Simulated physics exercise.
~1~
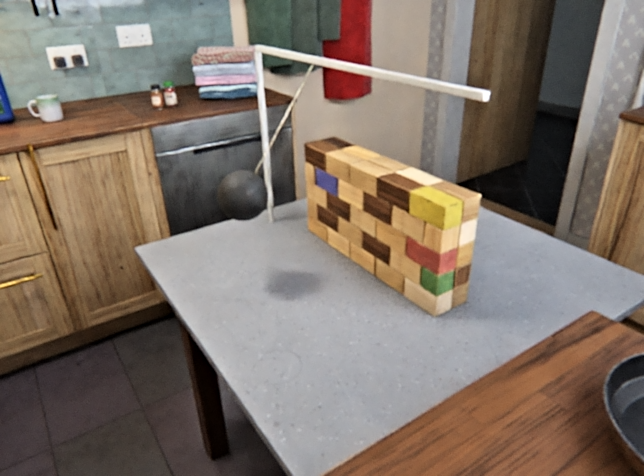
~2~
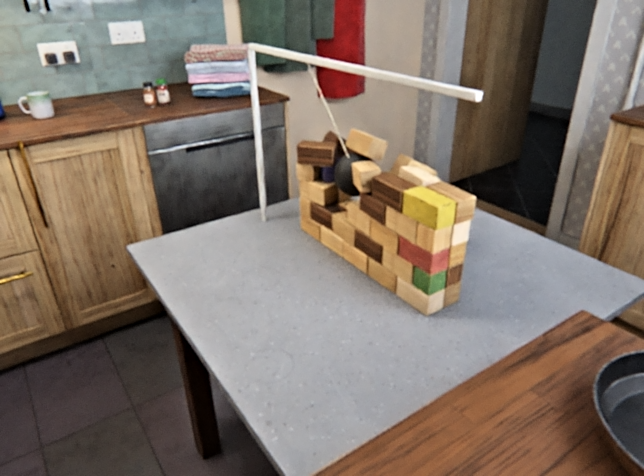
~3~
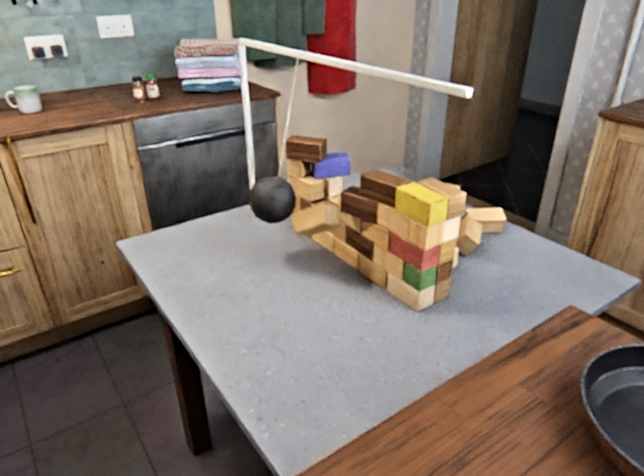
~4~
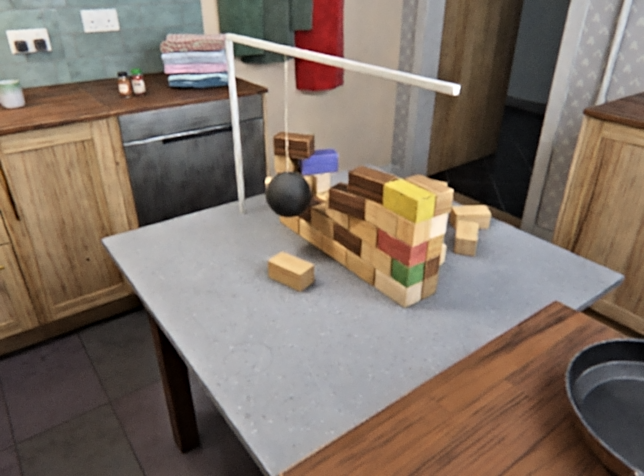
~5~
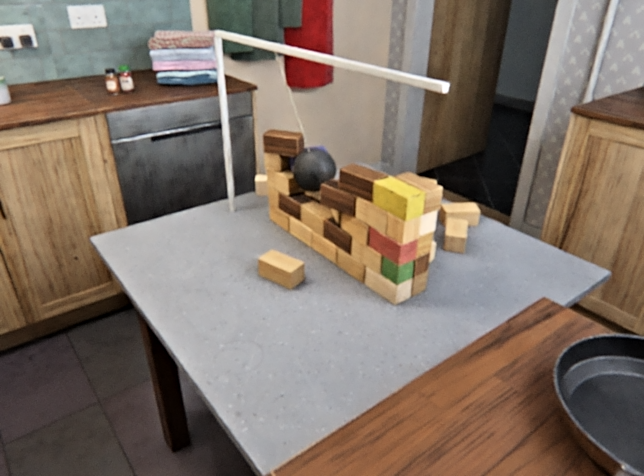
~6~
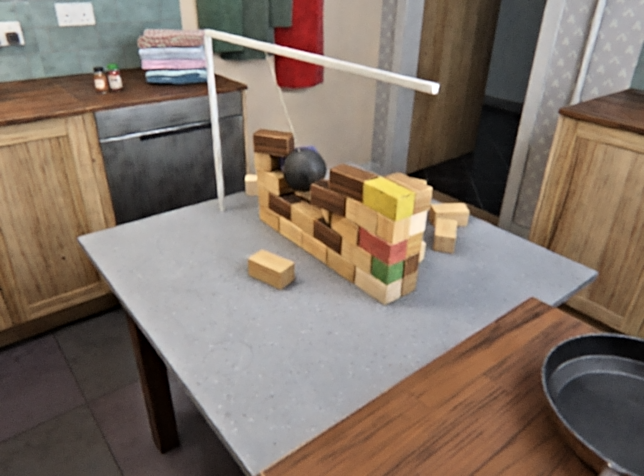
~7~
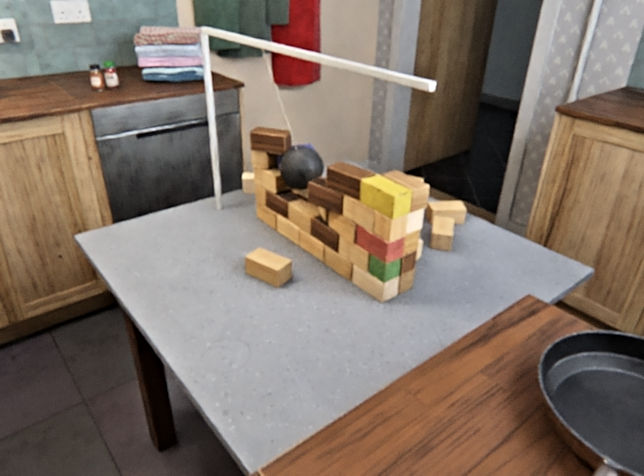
A dark ball swings into a wooden block wall, knocking blocks loose, and rests in the gap.
